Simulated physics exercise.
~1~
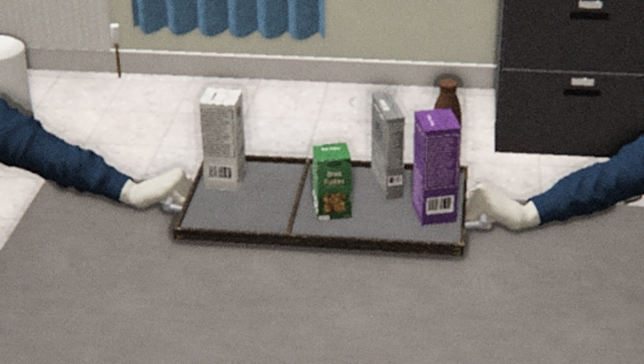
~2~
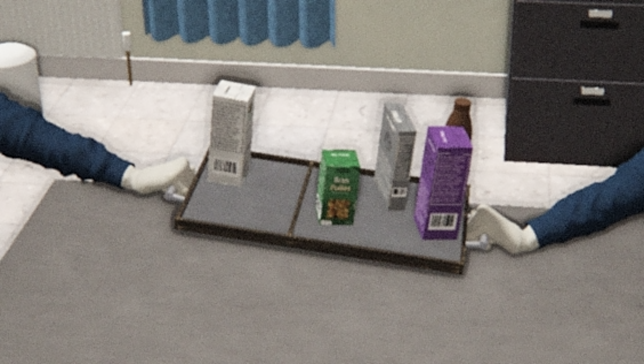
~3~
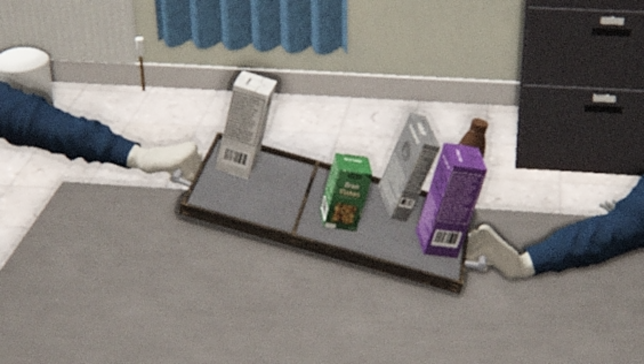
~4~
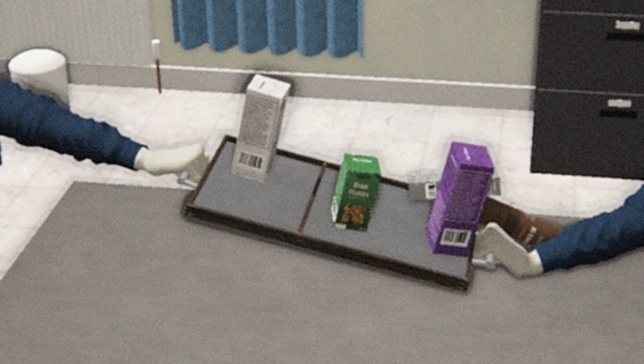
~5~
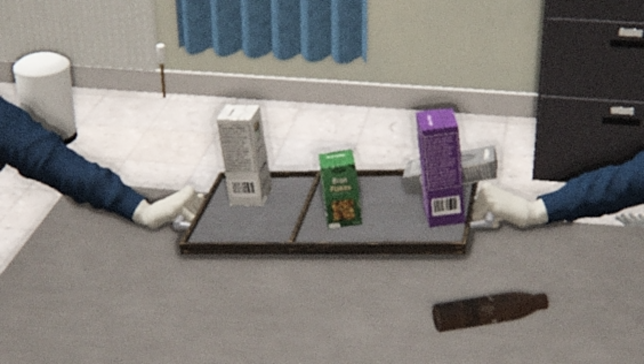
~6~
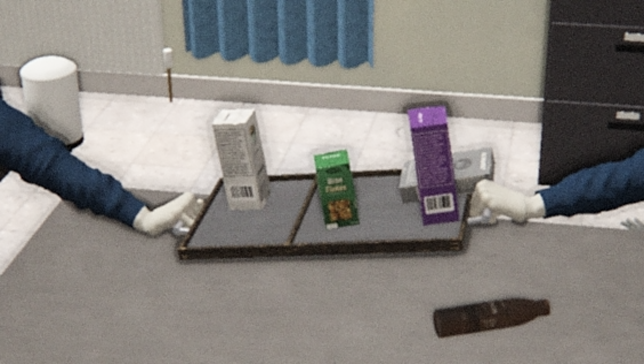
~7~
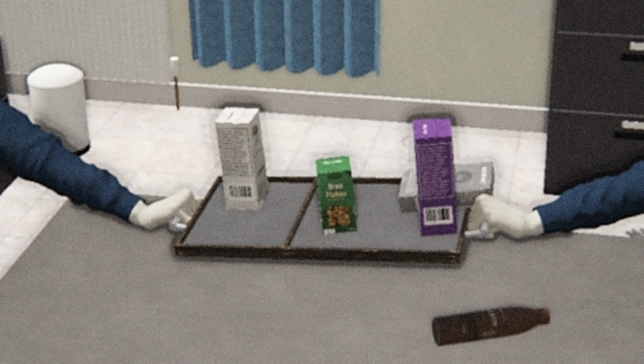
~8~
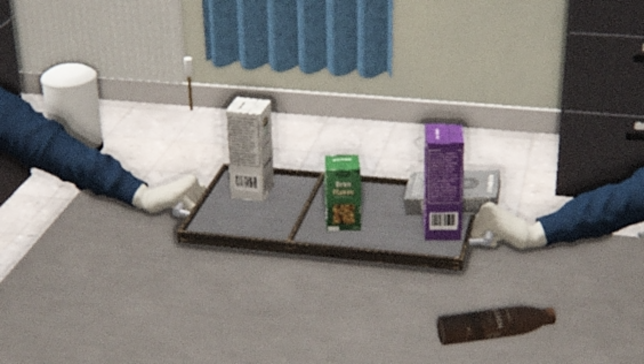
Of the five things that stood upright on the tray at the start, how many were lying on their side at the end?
Two of them were lying on their side, the brown bottle and the grey packet.
